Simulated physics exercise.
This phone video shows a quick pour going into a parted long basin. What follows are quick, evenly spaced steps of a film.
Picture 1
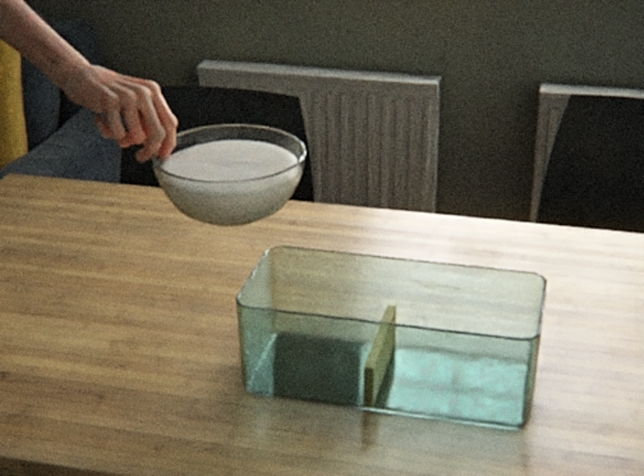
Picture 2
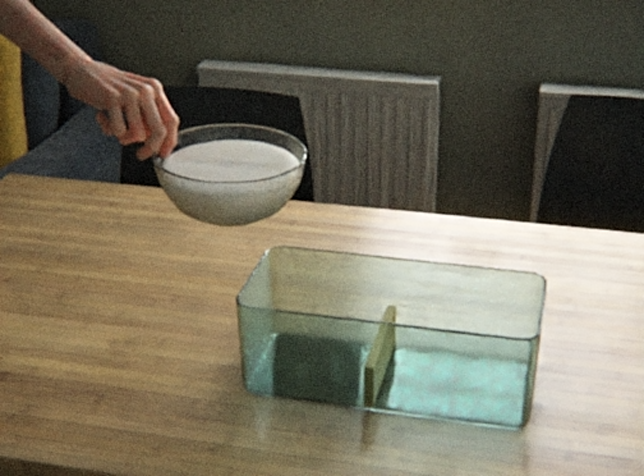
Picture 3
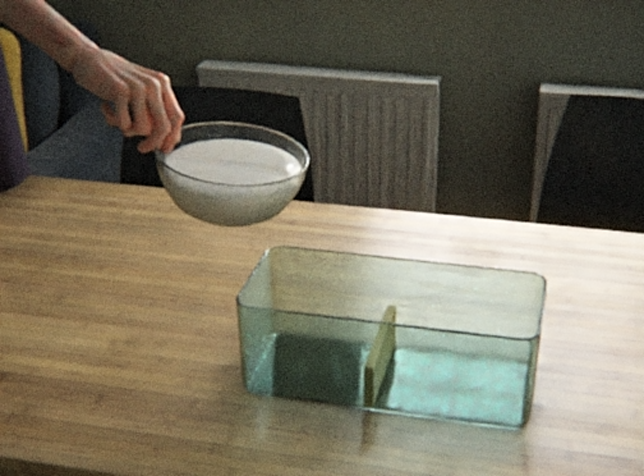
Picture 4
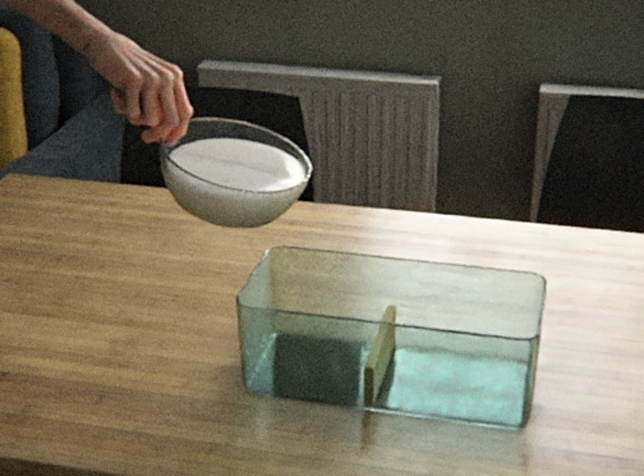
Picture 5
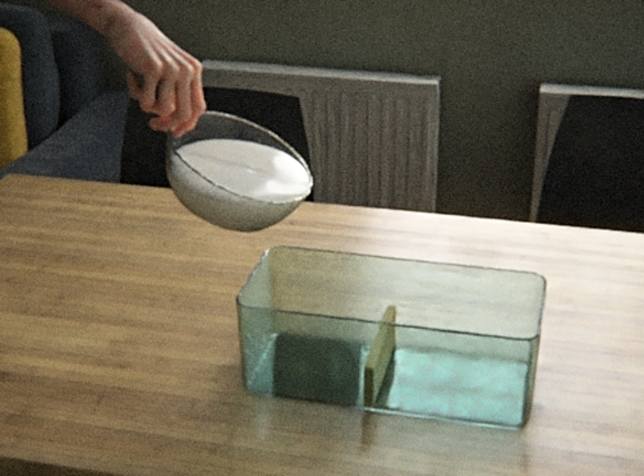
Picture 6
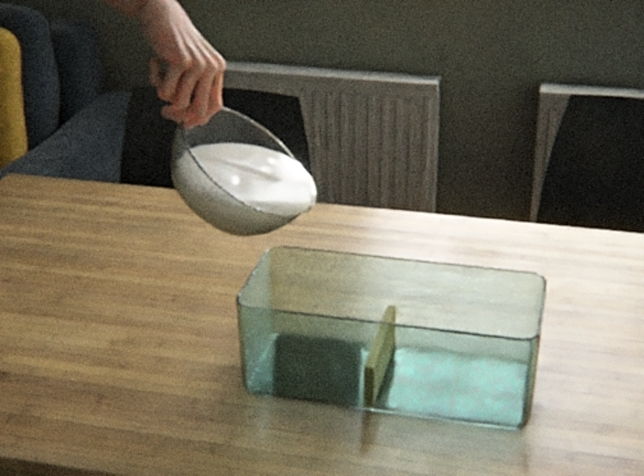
A hand held a glass bowl of white liquid above a wooden table, then steadily tipped it to the right, its lower edge dipping over the left side of a clear, greenish divided container.
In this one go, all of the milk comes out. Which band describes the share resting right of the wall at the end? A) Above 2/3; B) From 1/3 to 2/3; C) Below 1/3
C.
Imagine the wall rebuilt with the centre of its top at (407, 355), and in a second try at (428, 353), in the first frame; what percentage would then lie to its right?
Around 40 per cent for the first, around 25 per cent for the second.
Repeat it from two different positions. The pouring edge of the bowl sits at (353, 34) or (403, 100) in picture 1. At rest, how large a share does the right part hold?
First place gives some 65 %, second place some 80 %.
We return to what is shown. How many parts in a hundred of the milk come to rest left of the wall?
Share approx. 75 per cent.
A moment on, the bowl is tipped right over and 5 per cent is still to pour, 76 is left of the wall and 0 right of it.
Next, the bowl is tipped right over and 0 per cent is still to pour, 76 is left of the wall and 2 right of it.
Then the bowl is tipped right over and 0 per cent is still to pour, 73 is left of the wall and 14 right of it.
Later the bowl is tipped right over and 0 per cent is still to pour, 74 is left of the wall and 14 right of it.
Finally, 74 per cent lies left of the wall, 14 right of it and 12 outside.
